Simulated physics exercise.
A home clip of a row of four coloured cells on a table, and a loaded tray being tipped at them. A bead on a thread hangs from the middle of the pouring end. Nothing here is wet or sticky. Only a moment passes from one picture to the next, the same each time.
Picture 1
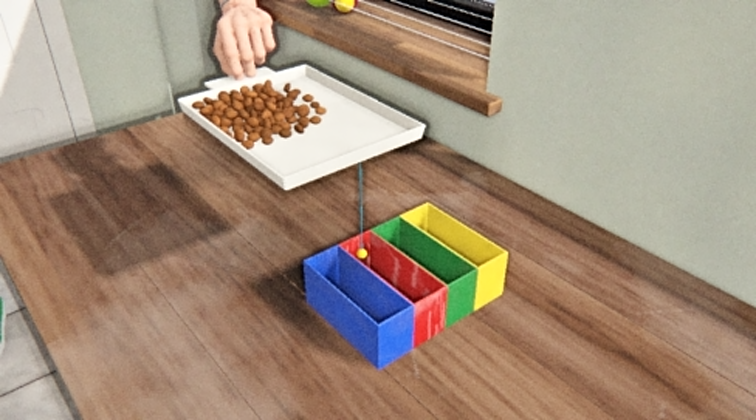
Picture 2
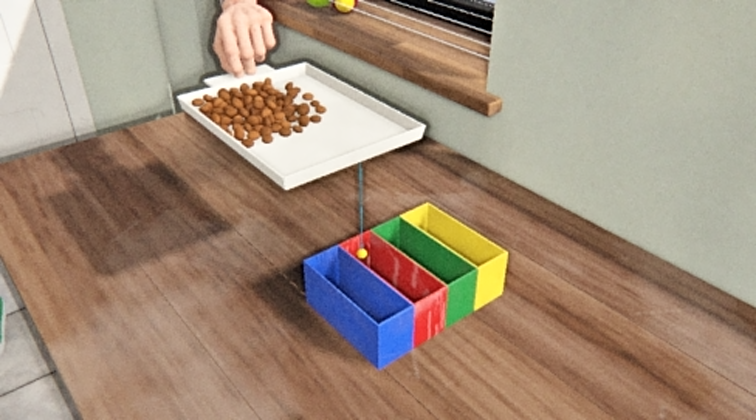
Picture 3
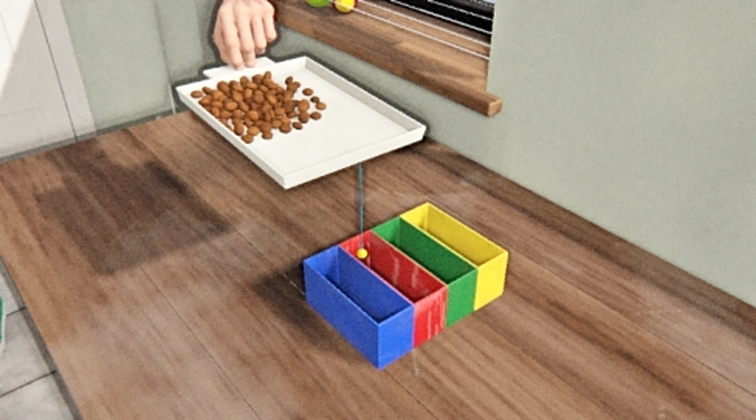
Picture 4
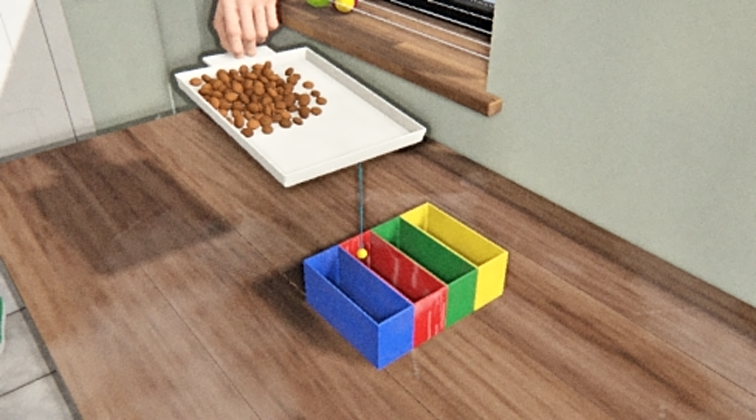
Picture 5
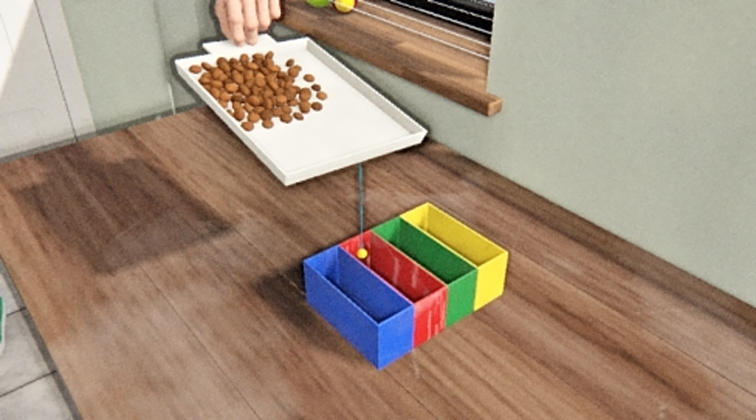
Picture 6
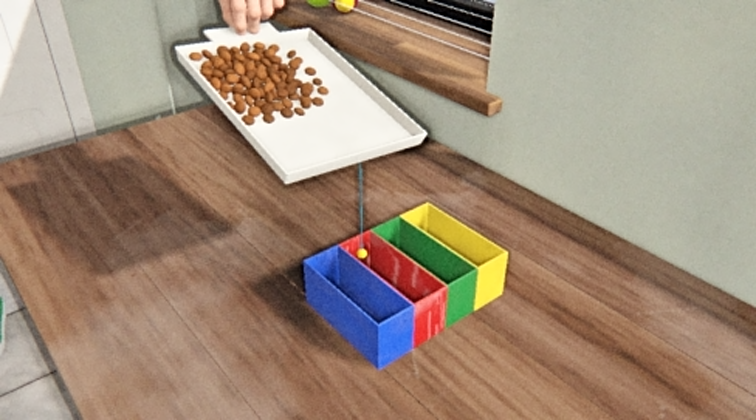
On a wooden table by a window, four narrow cells in blue, red, green and yellow stand in a row beneath a white tray of brown kibble, a small yellow bead hanging below it. A hand at the tray's far end slowly raises that end, and the tray slants gradually more steeply toward the cells.
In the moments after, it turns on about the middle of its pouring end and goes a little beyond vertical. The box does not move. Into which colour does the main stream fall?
Fullest: The green cell.
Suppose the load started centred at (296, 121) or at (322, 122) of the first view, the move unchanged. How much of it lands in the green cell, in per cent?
The first gives 40 %, the second 50 %.
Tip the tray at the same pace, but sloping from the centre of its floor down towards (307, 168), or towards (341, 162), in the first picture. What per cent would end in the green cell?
Roughly 0 per cent, and 10 per cent.
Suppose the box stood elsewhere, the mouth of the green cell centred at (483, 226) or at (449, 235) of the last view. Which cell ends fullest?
At the first place the blue cell, at the second that red cell.
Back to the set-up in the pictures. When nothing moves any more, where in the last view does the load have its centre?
Roughly at (423, 292).
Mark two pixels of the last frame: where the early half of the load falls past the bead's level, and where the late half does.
At about (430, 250), then at (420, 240).
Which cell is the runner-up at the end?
Second comes the cell in red.
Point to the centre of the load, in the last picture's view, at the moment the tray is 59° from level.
Around (387, 140).
Just after the last frame, tray tipped steeply; the larger part on the tray; just a few in the yellow cell; just a few in the green cell; roughly a quarter falling or outside the box.
A moment on, tray tipped right over; roughly a quarter on the tray; roughly a quarter in the green cell; roughly a quarter in the red cell; about a tenth in the yellow cell; about a tenth in the blue cell; about a tenth falling or outside the box.
Further on, tray tipped past a quarter turn; roughly half in the green cell; roughly a quarter in the red cell; about a tenth in the blue cell; about a tenth in the yellow cell; just a few falling or outside the box.
When it is over, tray tipped past a quarter turn; roughly half in the green cell; roughly a quarter in the red cell; about a tenth in the blue cell; about a tenth in the yellow cell; just a few outside the box.
